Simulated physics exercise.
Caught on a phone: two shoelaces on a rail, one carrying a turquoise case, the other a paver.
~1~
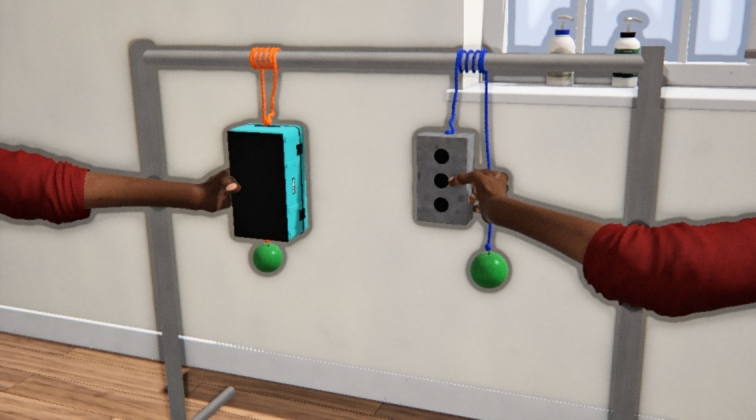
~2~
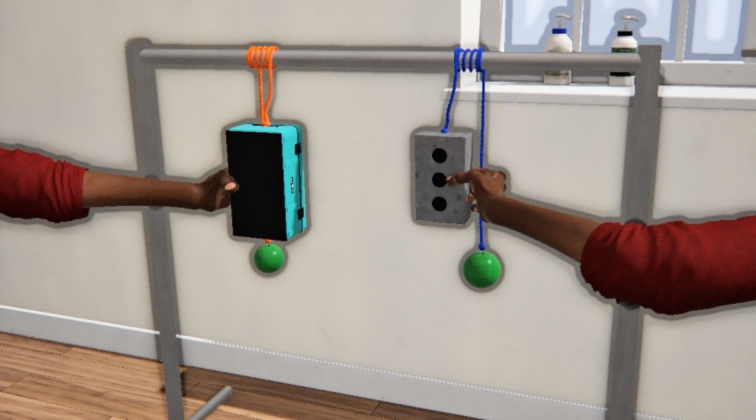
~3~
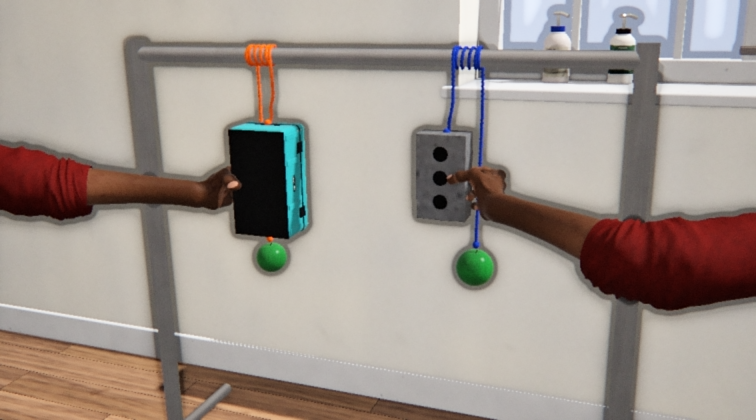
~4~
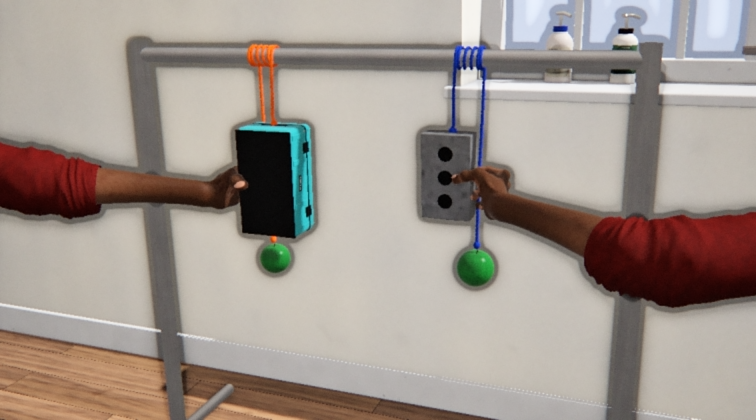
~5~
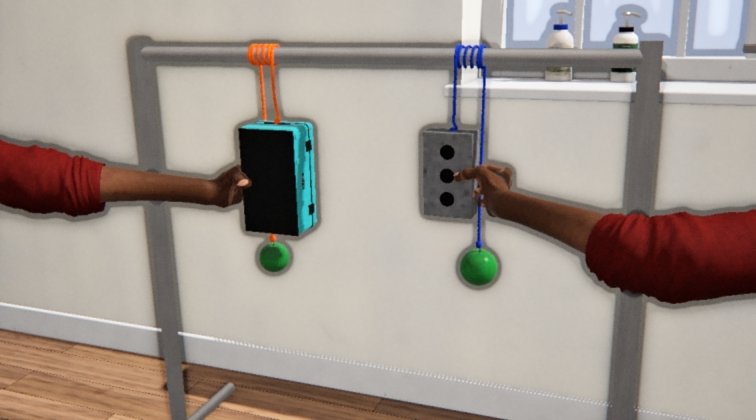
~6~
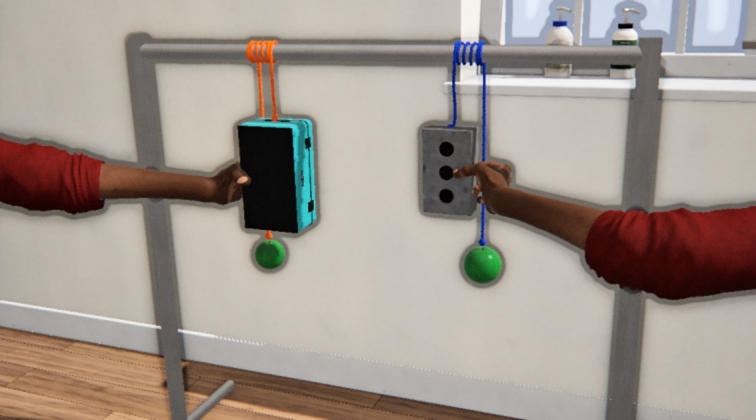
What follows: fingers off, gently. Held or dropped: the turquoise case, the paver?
In the end the turquoise case is held, the paver keeps its height.
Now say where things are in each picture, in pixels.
In the first picture, turquoise case (269, 182); paver (446, 178); left apple (268, 258); right apple (489, 270).
In the second picture, turquoise case (268, 181); paver (444, 177).
In the third picture, turquoise case (270, 179); paver (444, 175).
In the fourth picture, turquoise case (276, 179); paver (449, 175).
In the fifth picture, turquoise case (279, 178); paver (451, 173).
In the sixth picture, turquoise case (279, 175); paver (450, 170); left shoelace wound several times round the rail; right shoelace wound several times round the rail.
Then, 0.24 s past the final frame, turquoise case still up near (278, 181); paver still up near (453, 172).
Then, 0.58 s past the final frame, turquoise case still up near (276, 177); paver still up near (459, 177).
Then, 1.02 s past the final frame, turquoise case still up near (277, 180); paver still up near (454, 178).
When it is over, turquoise case still up near (277, 179); paver still up near (456, 177). The turquoise case keeps its height and the paver stays hanging.
